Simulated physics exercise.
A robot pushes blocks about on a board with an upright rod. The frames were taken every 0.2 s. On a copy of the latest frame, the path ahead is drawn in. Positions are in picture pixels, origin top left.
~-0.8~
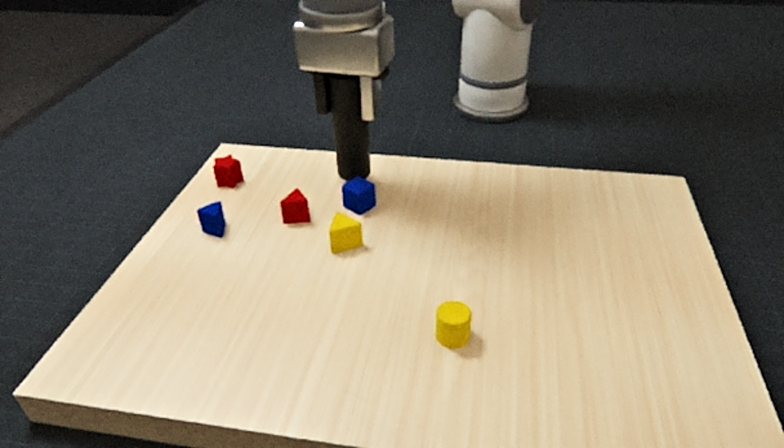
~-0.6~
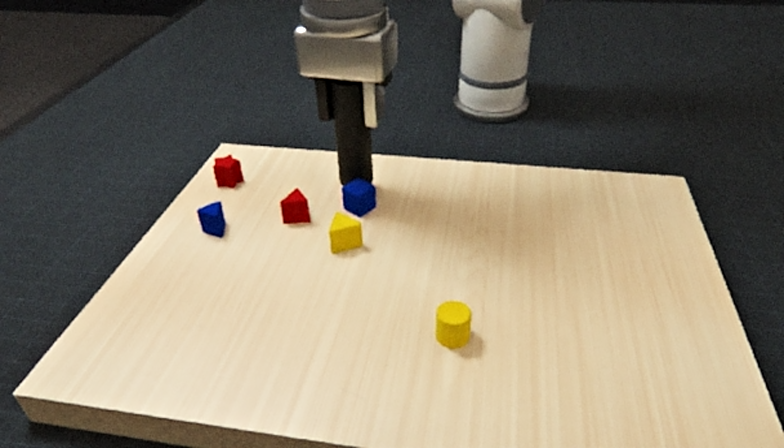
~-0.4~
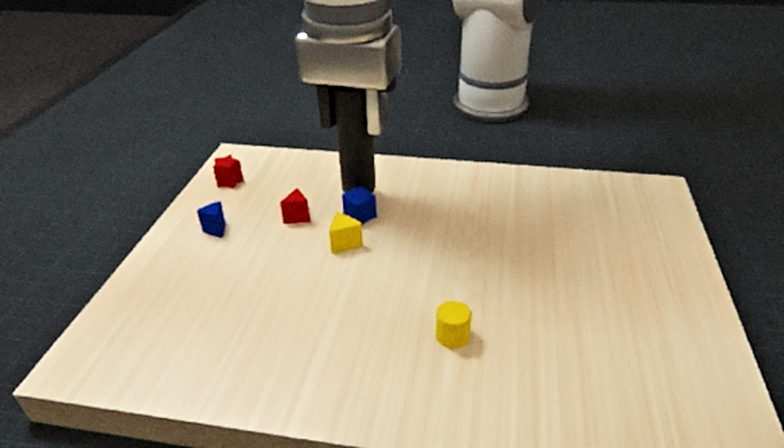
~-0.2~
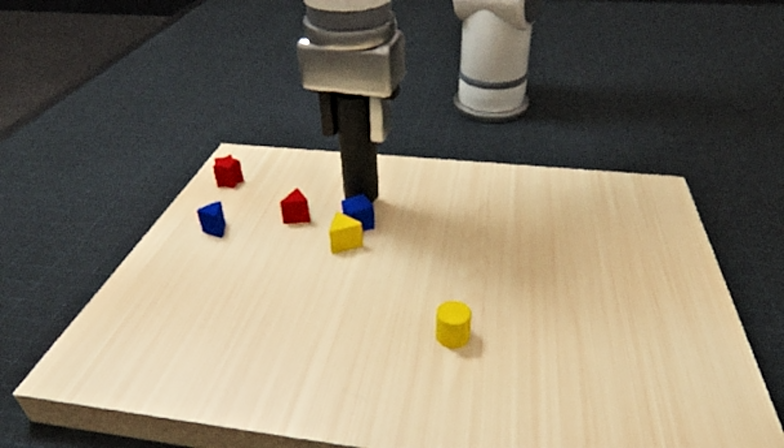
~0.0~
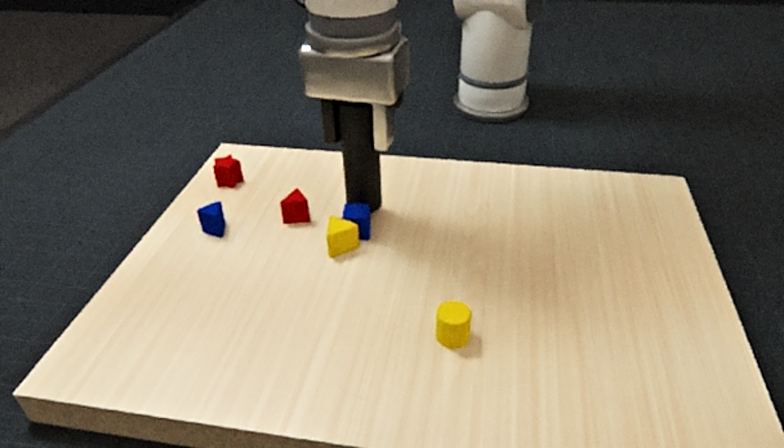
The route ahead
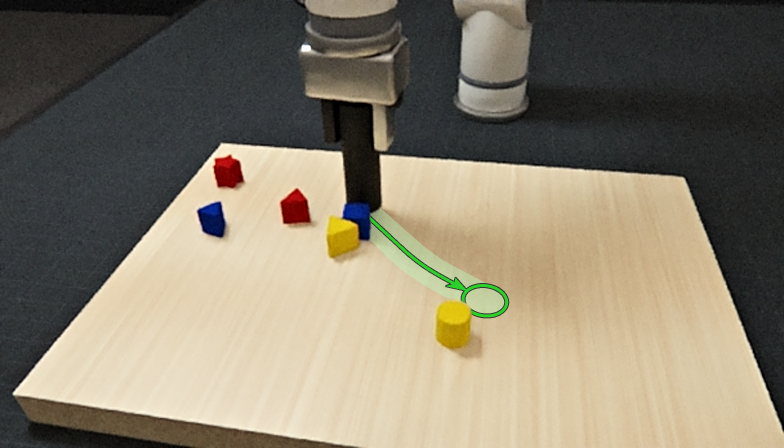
At the start, a robot arm holds an upright rod just behind a blue block on a wooden board, among red, blue and yellow blocks. The rod moves a short way toward the viewer, pushing the blue block up against the yellow triangular block, which then shifts and turns slightly.
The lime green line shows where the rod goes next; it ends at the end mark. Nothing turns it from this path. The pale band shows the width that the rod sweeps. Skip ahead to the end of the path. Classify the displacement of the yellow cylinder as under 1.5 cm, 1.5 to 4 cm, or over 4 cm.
Under 1.5 cm.
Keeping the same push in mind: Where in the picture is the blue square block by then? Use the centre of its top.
Around pixel (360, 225).
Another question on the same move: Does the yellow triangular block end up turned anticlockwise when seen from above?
My answer is no.
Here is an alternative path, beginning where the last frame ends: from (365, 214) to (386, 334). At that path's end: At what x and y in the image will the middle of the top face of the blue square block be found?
I expect it at (335, 263).
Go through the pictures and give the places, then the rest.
In the first picture, lower end of the rod (354, 173), tops of blocks, yellow triangular block (343, 221), blue square block (358, 184), yellow cylinder (454, 312).
In the second picture, rod (357, 180), blue square block (358, 186).
In the third picture, rod (359, 188), blue square block (359, 194).
In the fourth picture, rod (362, 196), blue square block (357, 203).
In the fifth picture, rod (364, 204), yellow triangular block (338, 224), blue square block (356, 210), yellow cylinder (454, 312).
The drawn path runs from (365, 214) by way of (395, 242) and (433, 272) to (485, 300).
On the path given first. One third of the way, rod (395, 232); yellow triangular block (333, 229), turned 25° clockwise; blue square block (360, 225), turned 55° clockwise.
Two thirds of the way, rod (433, 262); yellow triangular block (333, 229), turned 25° clockwise; blue square block (360, 225), turned 55° clockwise.
At the end, rod (486, 290); yellow triangular block (333, 229), turned 25° clockwise; blue square block (360, 225), turned 55° clockwise; yellow cylinder not moved.
